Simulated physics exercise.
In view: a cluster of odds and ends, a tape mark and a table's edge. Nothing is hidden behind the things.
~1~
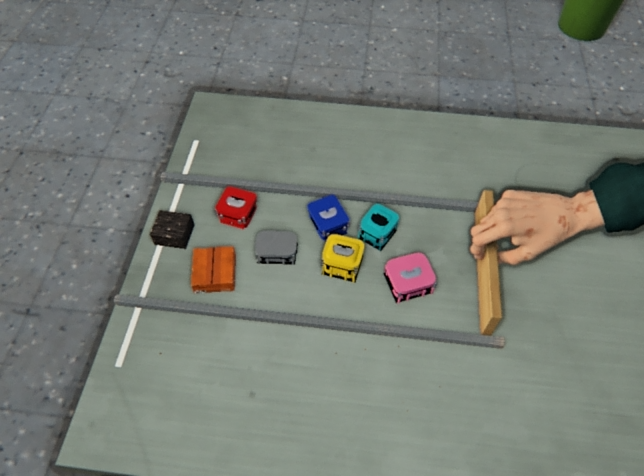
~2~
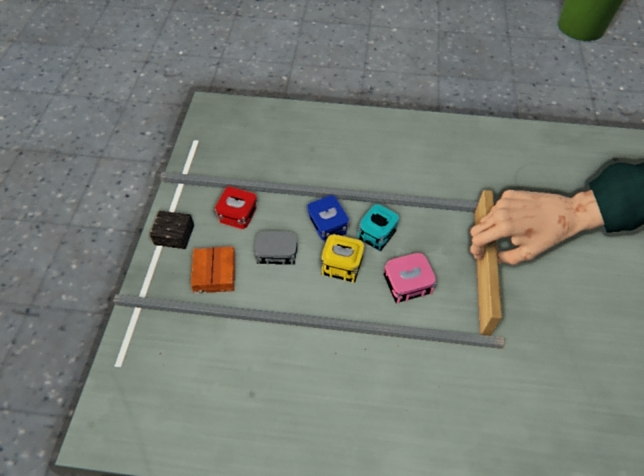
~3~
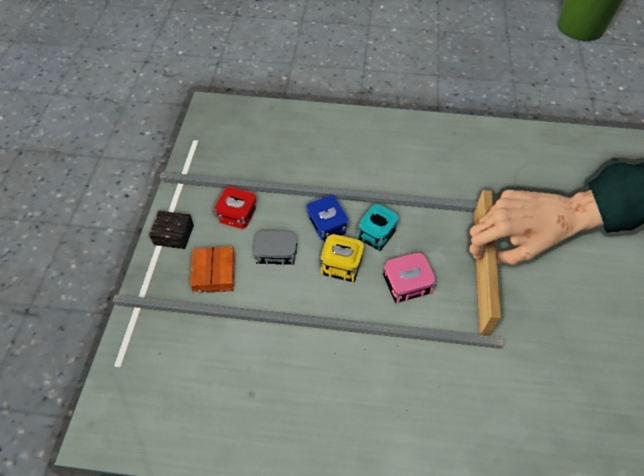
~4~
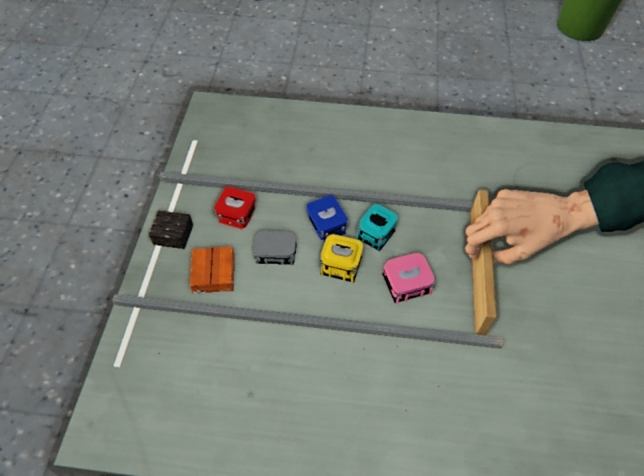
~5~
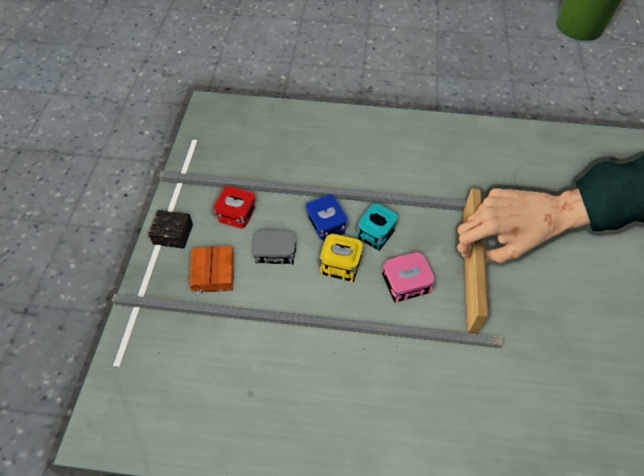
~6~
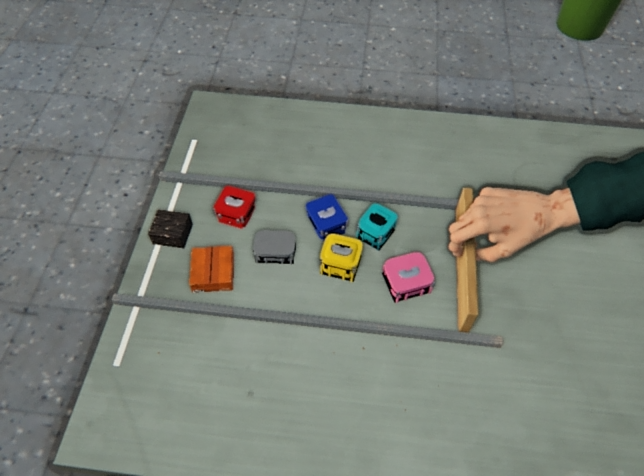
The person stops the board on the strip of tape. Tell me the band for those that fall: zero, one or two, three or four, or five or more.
The number that fall off is five or more.
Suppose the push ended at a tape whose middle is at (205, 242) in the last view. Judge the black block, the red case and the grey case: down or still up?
The black block drops off; the red case falls; the grey case falls.
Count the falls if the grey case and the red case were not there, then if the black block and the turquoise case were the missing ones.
3 in the first case, 3 in the second.
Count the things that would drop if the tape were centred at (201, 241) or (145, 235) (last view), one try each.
Down on the floor: 3 and 8.
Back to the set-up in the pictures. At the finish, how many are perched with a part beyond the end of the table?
The number is 3.
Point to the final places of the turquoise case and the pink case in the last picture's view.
Near (152, 210) and (136, 242).
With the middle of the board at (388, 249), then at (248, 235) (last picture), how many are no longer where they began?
By then 3, and 8.
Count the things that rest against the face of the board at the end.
It touches 3.
Soon after, none off yet; black block at rest near (171, 229); orange box at rest near (213, 269); red case at rest near (236, 208).
Then, none off yet; black block tipped a little near (126, 225); orange box moved about its own width near (174, 277); red case moved about its own width near (187, 203).
At rest, the number that fall off is five or more; fallen, yellow case, blue case, grey case, red case and black block.
